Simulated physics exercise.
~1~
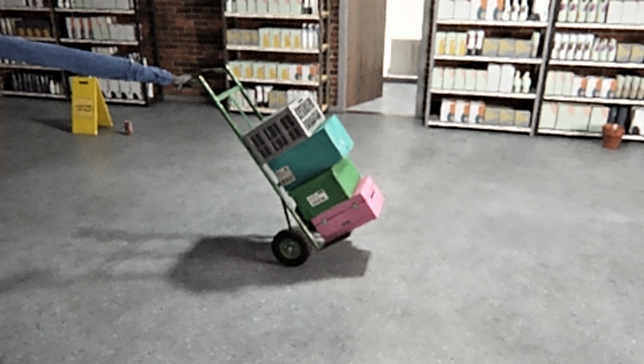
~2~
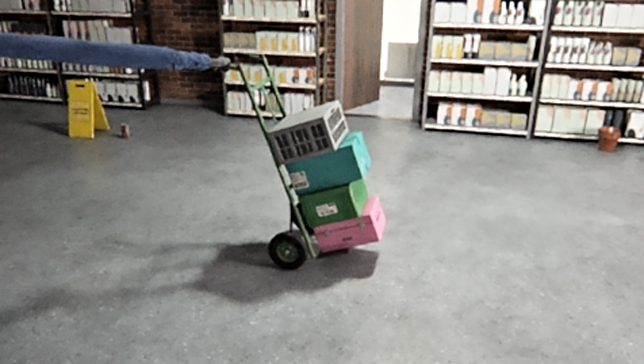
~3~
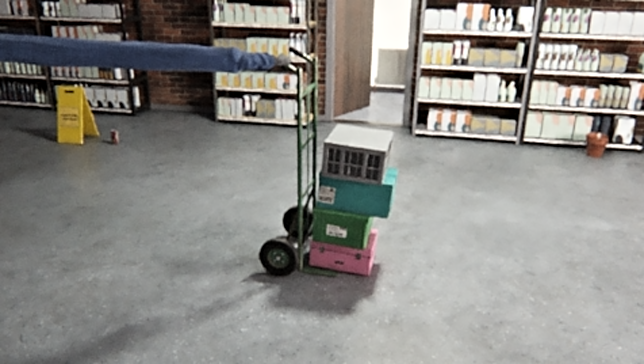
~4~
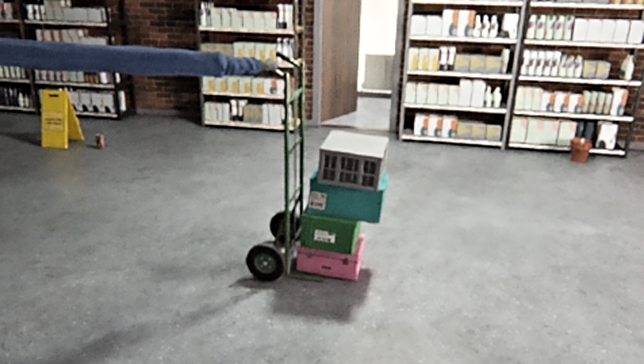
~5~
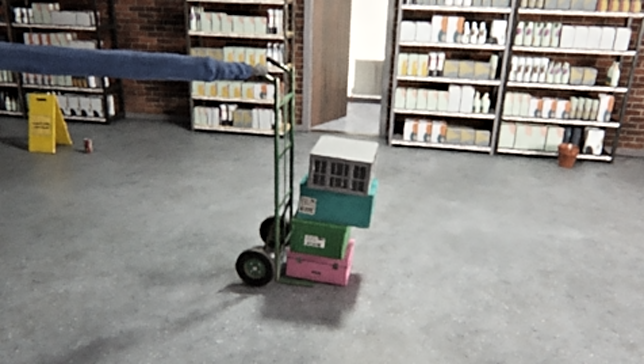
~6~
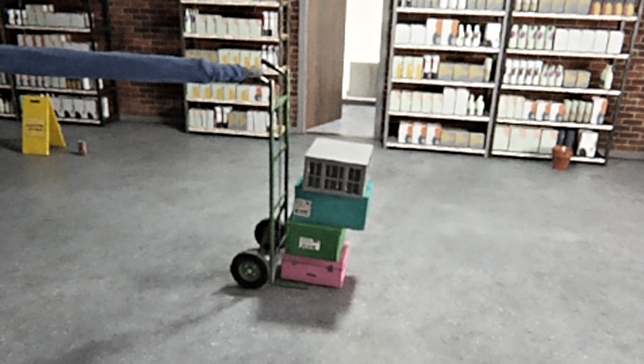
To begin with, a sack truck leans back to the left in a room lined with shelves, stacked with a pink toolbox at the bottom, then a green tote, a turquoise parcel and a grey crate on top. A blue-sleeved arm reaching in from the left holds its handle and swings it forward toward upright. The truck stops upright, and the upper boxes sit slightly to the right over the lower ones. The arm keeps hold while the view drifts slightly right. At the end, the truck stands still with all four boxes still stacked, none toppled.
